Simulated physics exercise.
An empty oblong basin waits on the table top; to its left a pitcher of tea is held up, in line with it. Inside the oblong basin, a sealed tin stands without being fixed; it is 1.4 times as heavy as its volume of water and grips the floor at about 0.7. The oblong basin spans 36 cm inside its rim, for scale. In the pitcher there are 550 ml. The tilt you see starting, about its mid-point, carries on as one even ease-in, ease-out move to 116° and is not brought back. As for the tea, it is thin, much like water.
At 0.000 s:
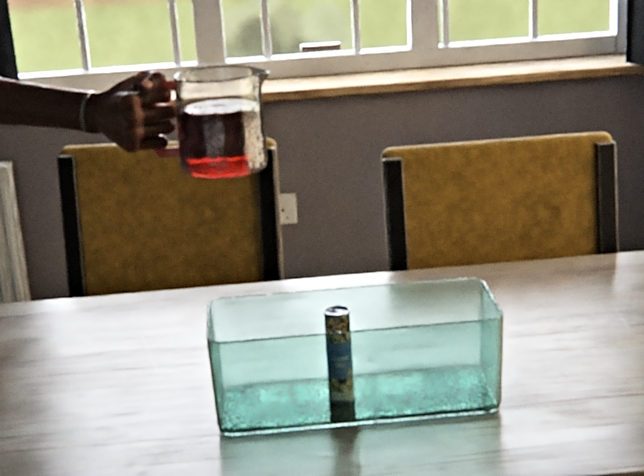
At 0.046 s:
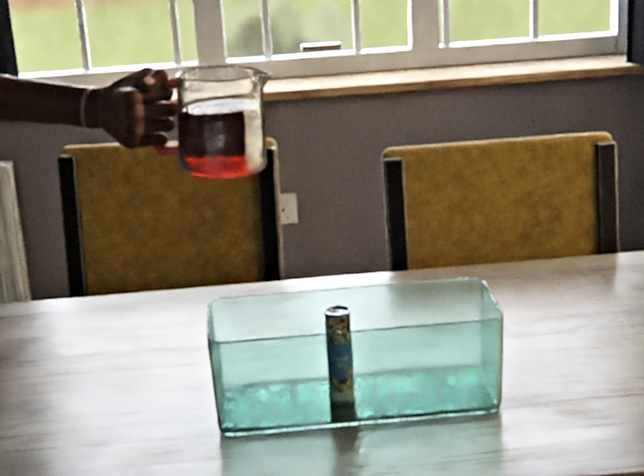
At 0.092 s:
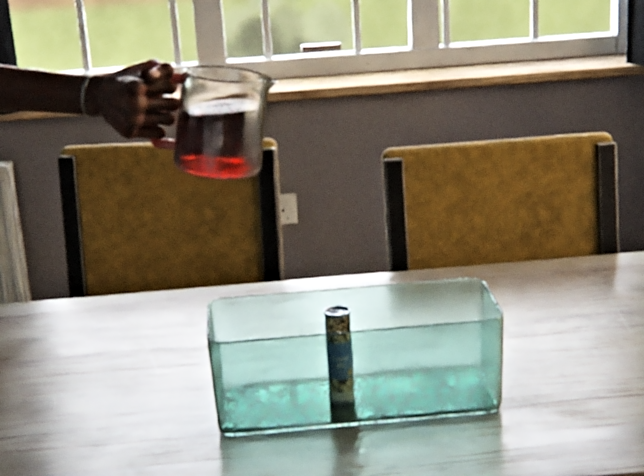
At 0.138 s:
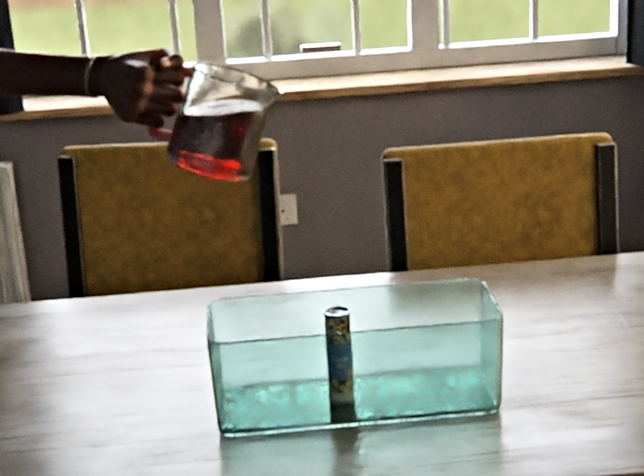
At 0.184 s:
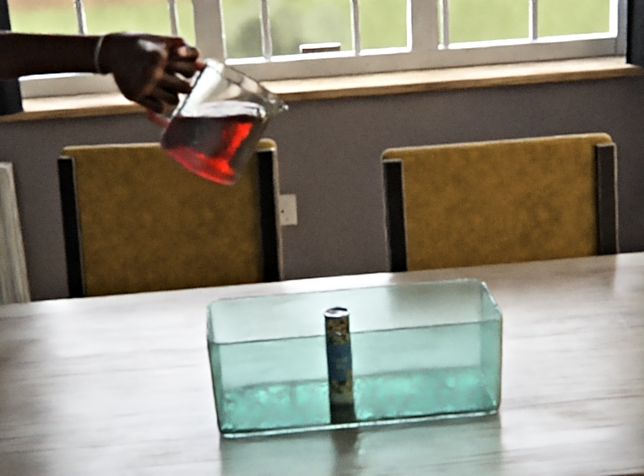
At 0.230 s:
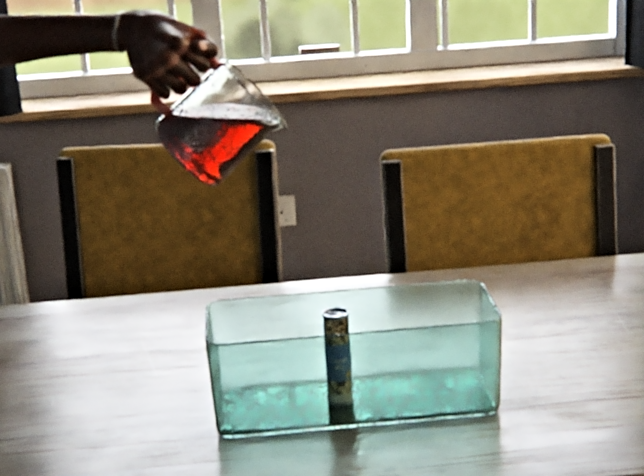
A dark-skinned hand reaches in from the left, holding a clear glass pitcher of red liquid above a pale wooden table, seen from slightly above in a room with two mustard-backed chairs, a grey wall and a white-framed window. Below and to the right sits a greenish, see-through oblong basin with a slim dark tin upright inside. The hand gradually tilts the pitcher steeply rightward, the liquid shifting toward its lip, while the camera stays still.
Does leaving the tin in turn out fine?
Yes.
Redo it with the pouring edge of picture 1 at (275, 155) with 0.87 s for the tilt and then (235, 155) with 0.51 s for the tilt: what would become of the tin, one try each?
Try 1: Still standing; try 2: Still standing.
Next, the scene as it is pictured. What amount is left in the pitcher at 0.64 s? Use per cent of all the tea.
Some 10 per cent.
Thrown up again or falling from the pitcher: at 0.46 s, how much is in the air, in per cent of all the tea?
Near 48 in a hundred.
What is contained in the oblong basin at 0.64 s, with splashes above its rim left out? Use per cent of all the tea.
Near 58 per cent of the total.
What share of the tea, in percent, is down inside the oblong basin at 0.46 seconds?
Some 1 per cent.
After 0.46 s the tilt is 114° and 50 per cent is still to pour; the tin stands where it began.
After 0.64 s the tilt is 116° and 10 per cent is still to pour; the tin stands where it began.
After 0.81 s the tilt is 116° and 1 per cent is still to pour; the tin stands where it began.
After 1.01 s the tilt is 116° and 0 per cent is still to pour; the tin stands where it began.
In the end the tin stands where it began.
